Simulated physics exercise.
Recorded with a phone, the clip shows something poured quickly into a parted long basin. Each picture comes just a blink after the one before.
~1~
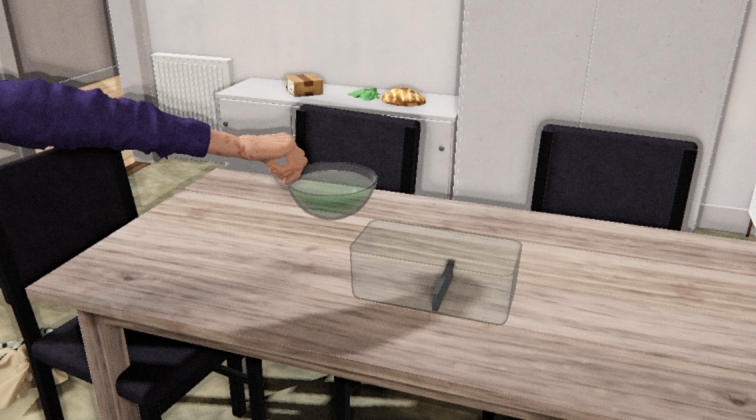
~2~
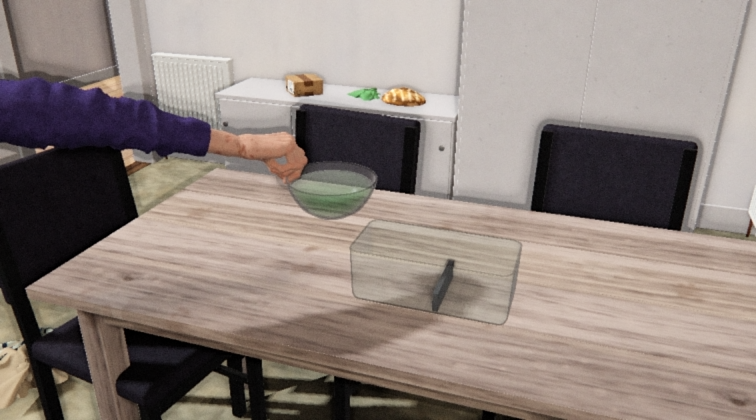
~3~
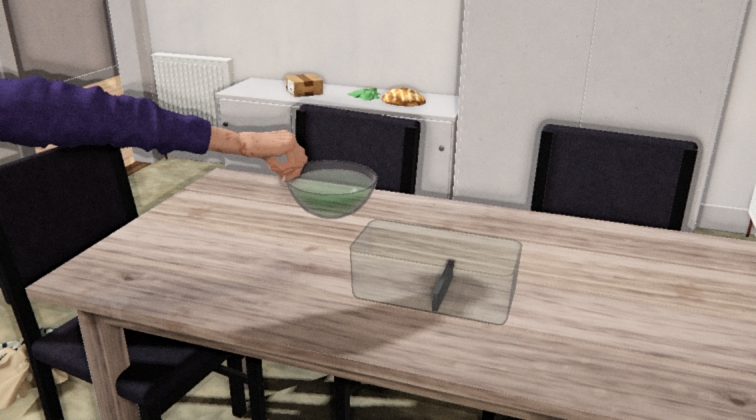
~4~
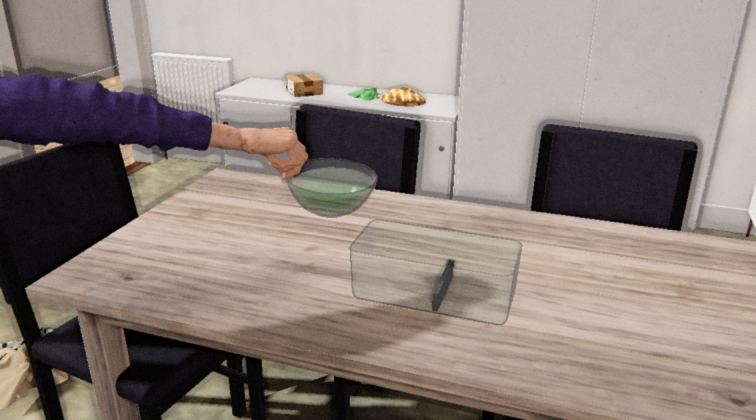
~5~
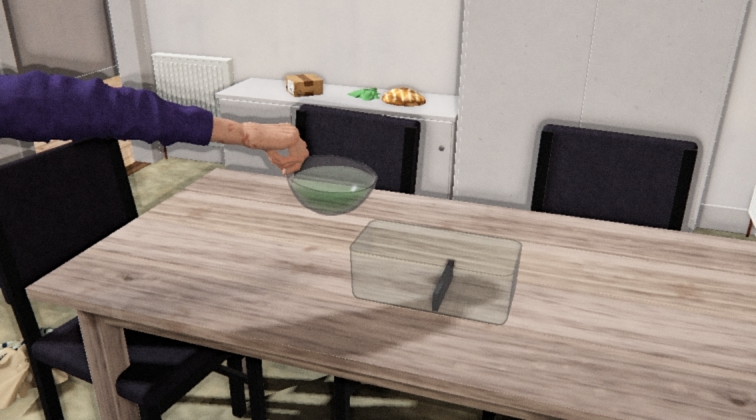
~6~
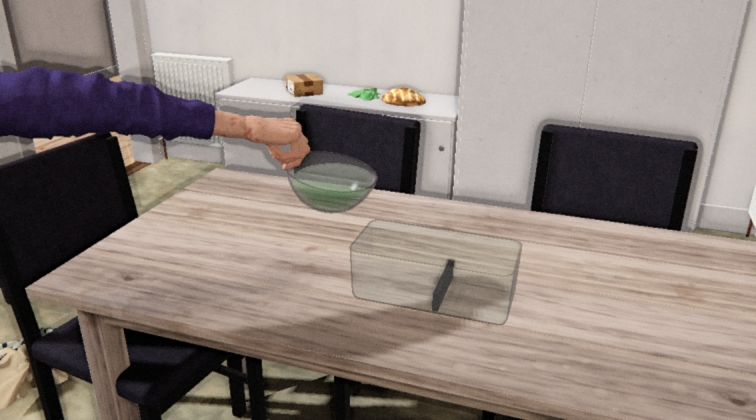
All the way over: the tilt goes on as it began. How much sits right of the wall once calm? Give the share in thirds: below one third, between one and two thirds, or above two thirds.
I predict a little ends up right of the wall, short of one third.
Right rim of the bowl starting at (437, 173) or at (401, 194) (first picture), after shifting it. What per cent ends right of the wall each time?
Around 75 percent first, around 60 percent second.
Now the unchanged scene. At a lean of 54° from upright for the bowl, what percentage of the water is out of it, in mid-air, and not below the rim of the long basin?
Estimate: 30 per cent, roughly.
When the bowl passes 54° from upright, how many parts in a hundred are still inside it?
It keeps around 50 per cent at that angle.
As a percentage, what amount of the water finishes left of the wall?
Share approx. 90 %.
A moment on, the bowl is tipped part way and 52 per cent is still to pour, 16 is left of the wall and 0 right of it.
Next, the bowl is tipped on its side and 4 per cent is still to pour, 80 is left of the wall and 4 right of it.
Then the bowl is tipped on its side and 0 per cent is still to pour, 92 is left of the wall and 7 right of it.
Later the bowl is tipped on its side and 0 per cent is still to pour, 90 is left of the wall and 9 right of it.
Finally, 90 per cent lies left of the wall, 9 right of it and 1 outside.
